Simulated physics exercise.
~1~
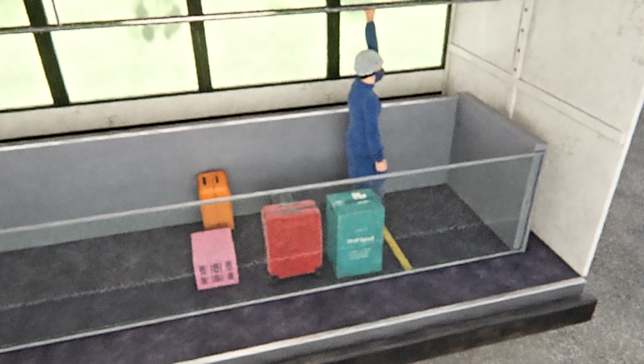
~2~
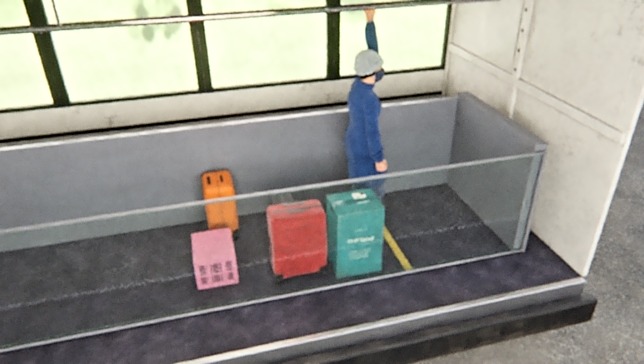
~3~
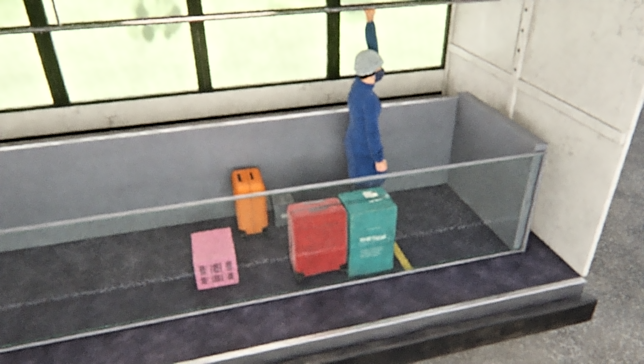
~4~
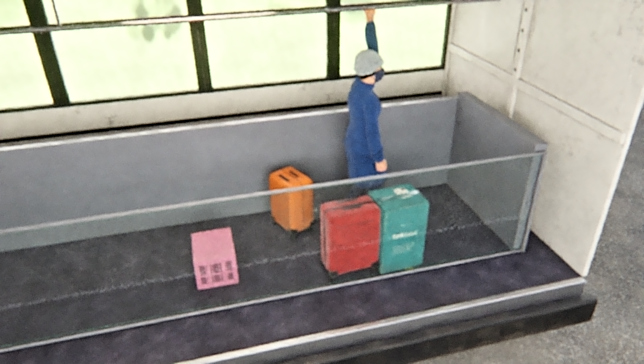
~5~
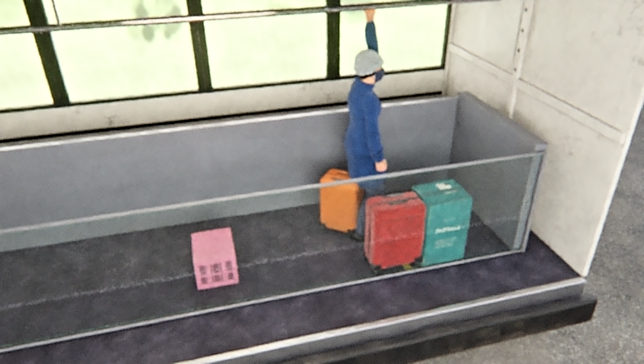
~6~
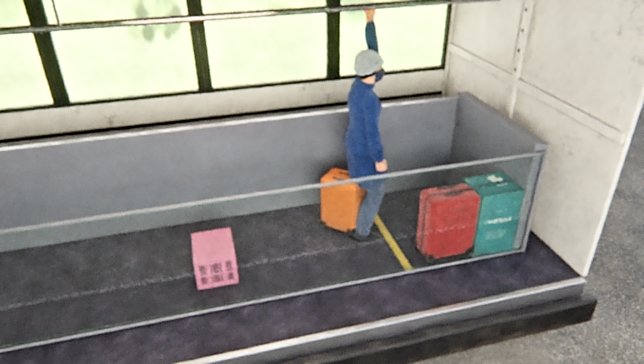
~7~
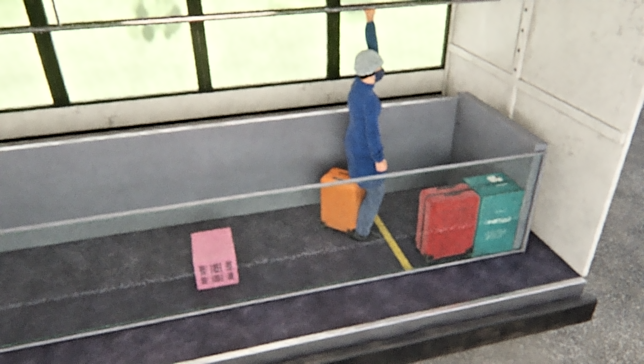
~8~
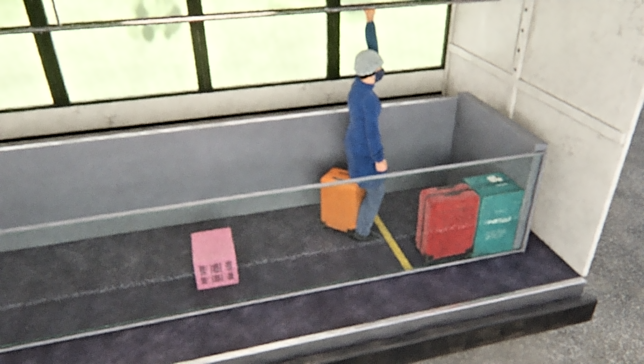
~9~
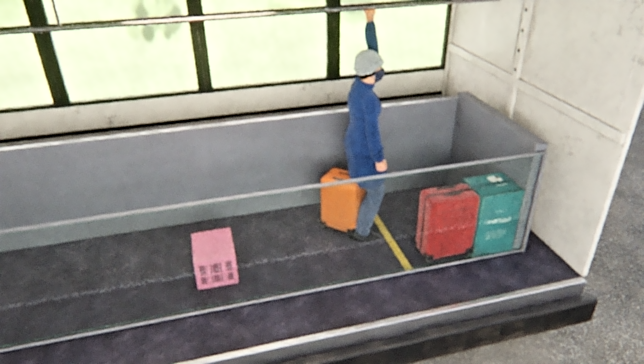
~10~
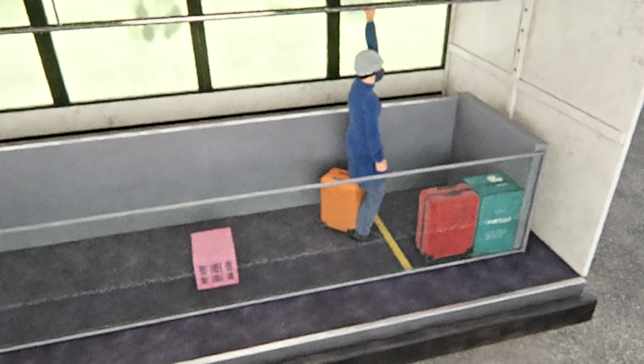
The video shows a standing passenger in blue holding an overhead rail as red, teal and orange cases slide right along the bay floor while a pink crate stays put. The orange case stops by the passenger's legs, and the red and teal ones rest beyond the yellow line.
